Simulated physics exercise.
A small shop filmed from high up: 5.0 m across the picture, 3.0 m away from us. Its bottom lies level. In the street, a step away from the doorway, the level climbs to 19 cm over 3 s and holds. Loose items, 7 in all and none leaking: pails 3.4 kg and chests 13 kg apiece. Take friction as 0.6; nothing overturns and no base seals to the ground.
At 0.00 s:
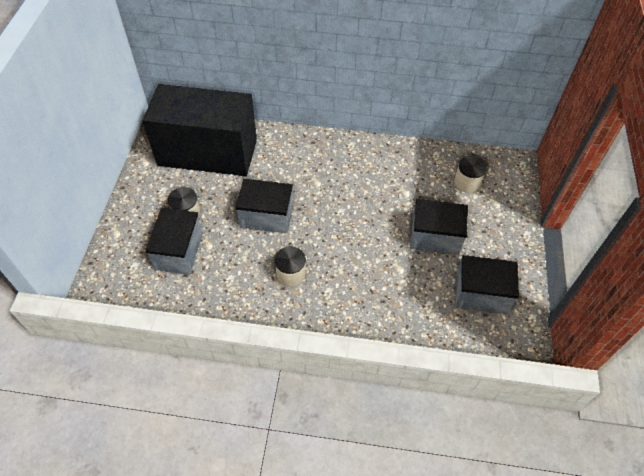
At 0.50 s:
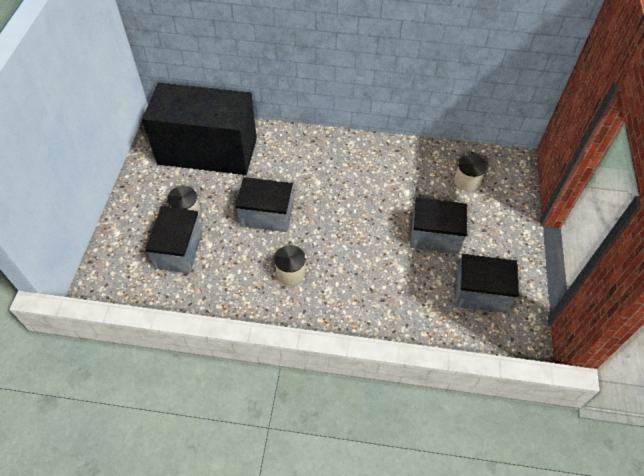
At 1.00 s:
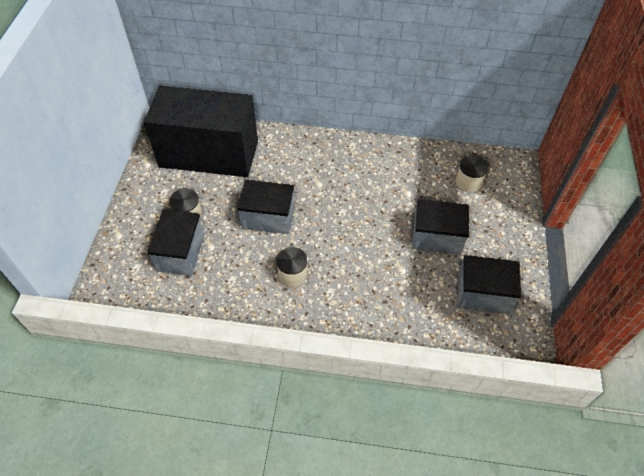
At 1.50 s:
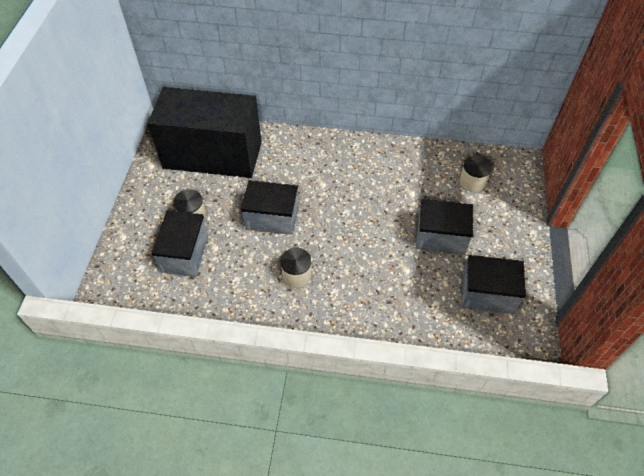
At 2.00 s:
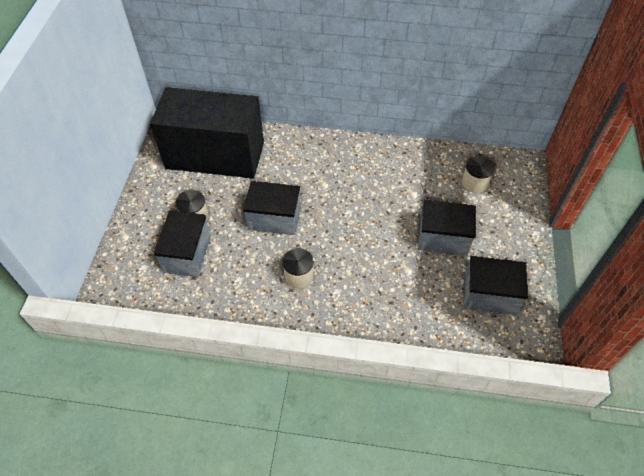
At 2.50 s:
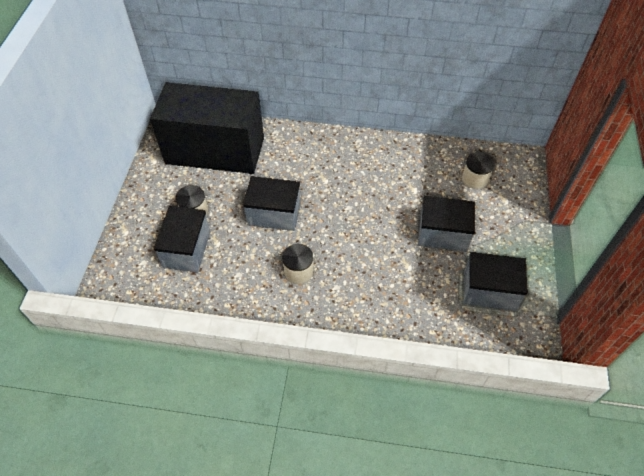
In a small walled shop seen from above, greenish water spread over the street outside, then began creeping in through the doorway on the right, while the dark-topped boxes and round pails stayed put.
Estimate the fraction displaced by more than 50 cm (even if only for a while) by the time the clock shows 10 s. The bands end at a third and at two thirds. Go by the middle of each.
It is two thirds or more.
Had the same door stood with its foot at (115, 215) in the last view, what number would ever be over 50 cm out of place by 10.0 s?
Then 5.
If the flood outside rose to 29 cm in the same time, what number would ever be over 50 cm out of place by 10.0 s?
Then 6.
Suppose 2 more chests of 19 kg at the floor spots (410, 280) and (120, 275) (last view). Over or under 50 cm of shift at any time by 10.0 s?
In that order: Less, less.
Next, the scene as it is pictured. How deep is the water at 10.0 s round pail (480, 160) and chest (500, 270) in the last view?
Roughly 3 and 11 cm.
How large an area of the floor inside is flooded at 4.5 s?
Some 7.5 m2.
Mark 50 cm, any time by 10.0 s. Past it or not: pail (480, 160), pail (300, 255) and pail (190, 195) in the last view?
In turn: Short of it, more, over.
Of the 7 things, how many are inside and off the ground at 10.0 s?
I count 6.
After 3.5 s 0 of 7 are over 50 cm from their spots; 0 afloat.
After 4.5 s 2 of 7 are over 50 cm from their spots; 0 afloat.
After 7.0 s 3 of 7 are over 50 cm from their spots; 0 afloat.
After 10.0 s 5 of 7 are over 50 cm from their spots, and 5 have been at some point; 6 afloat.
